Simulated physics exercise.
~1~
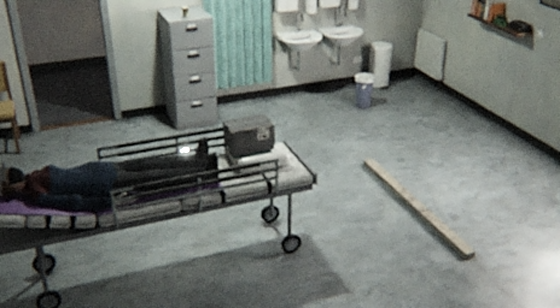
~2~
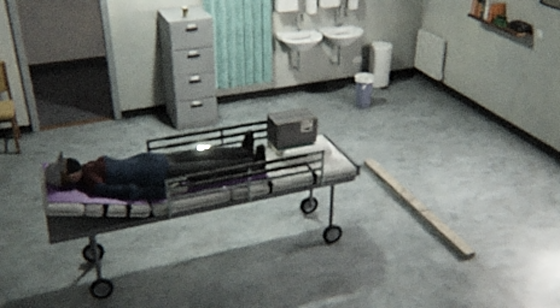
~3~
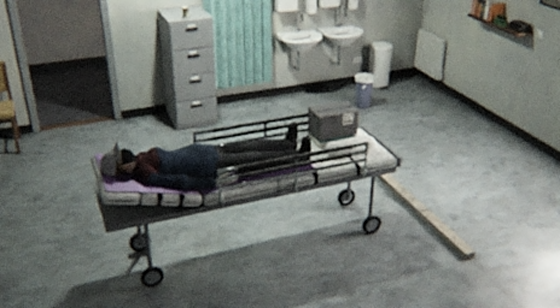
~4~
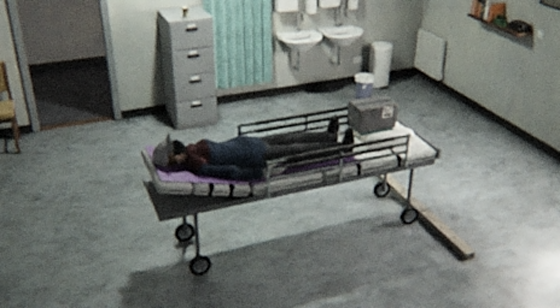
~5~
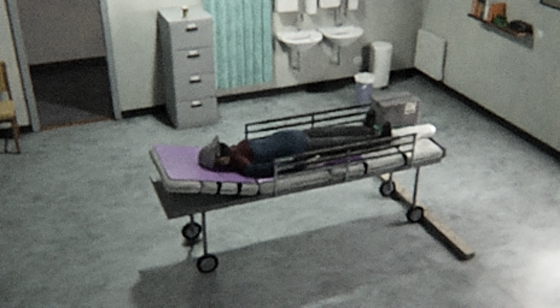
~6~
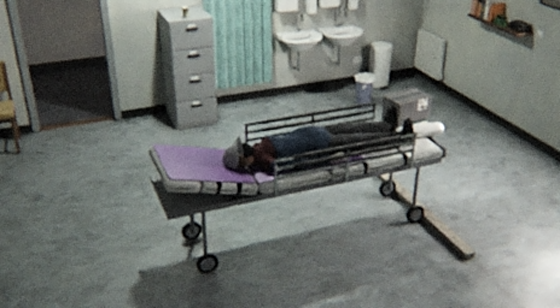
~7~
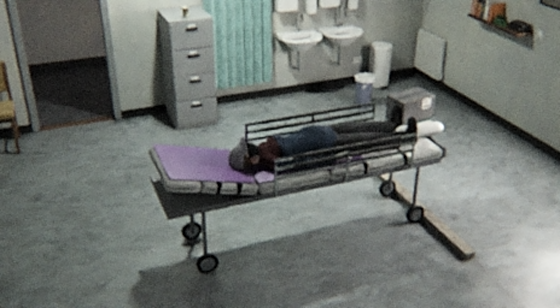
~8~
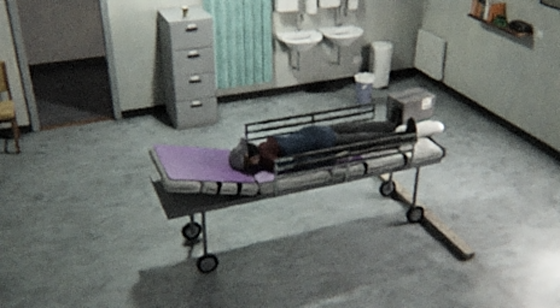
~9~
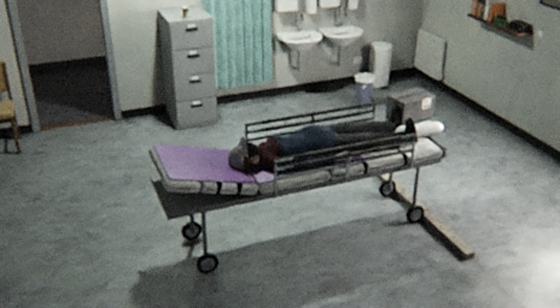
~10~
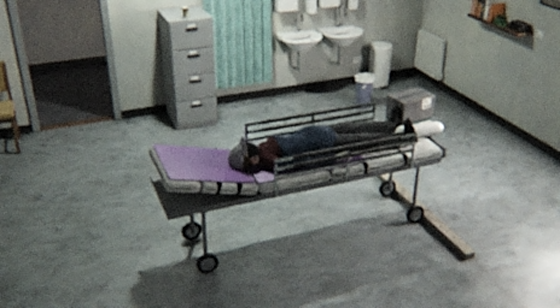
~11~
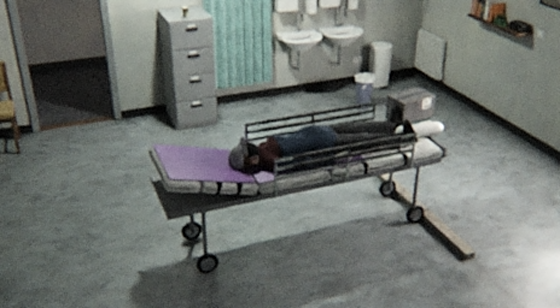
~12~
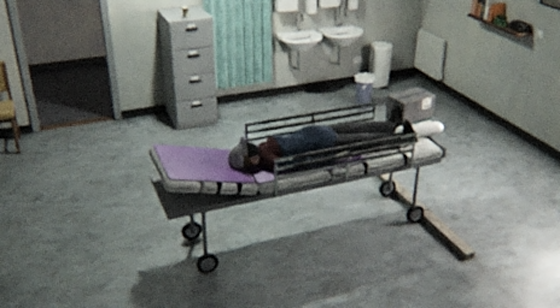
The clip opens on a clinical room with sinks, a filing cabinet and a green curtain, where a limp person in a cap lies on a wheeled trolley with a grey case near the feet. The trolley rolls to the right, feet first, towards a long wooden strip on the floor. It reaches the strip and stops abruptly, staying level. The person and the case keep sliding towards the foot end, baring the purple sheet at the head. They settle quickly, and everything remains still, with the person, the case and a small white item still on the trolley.
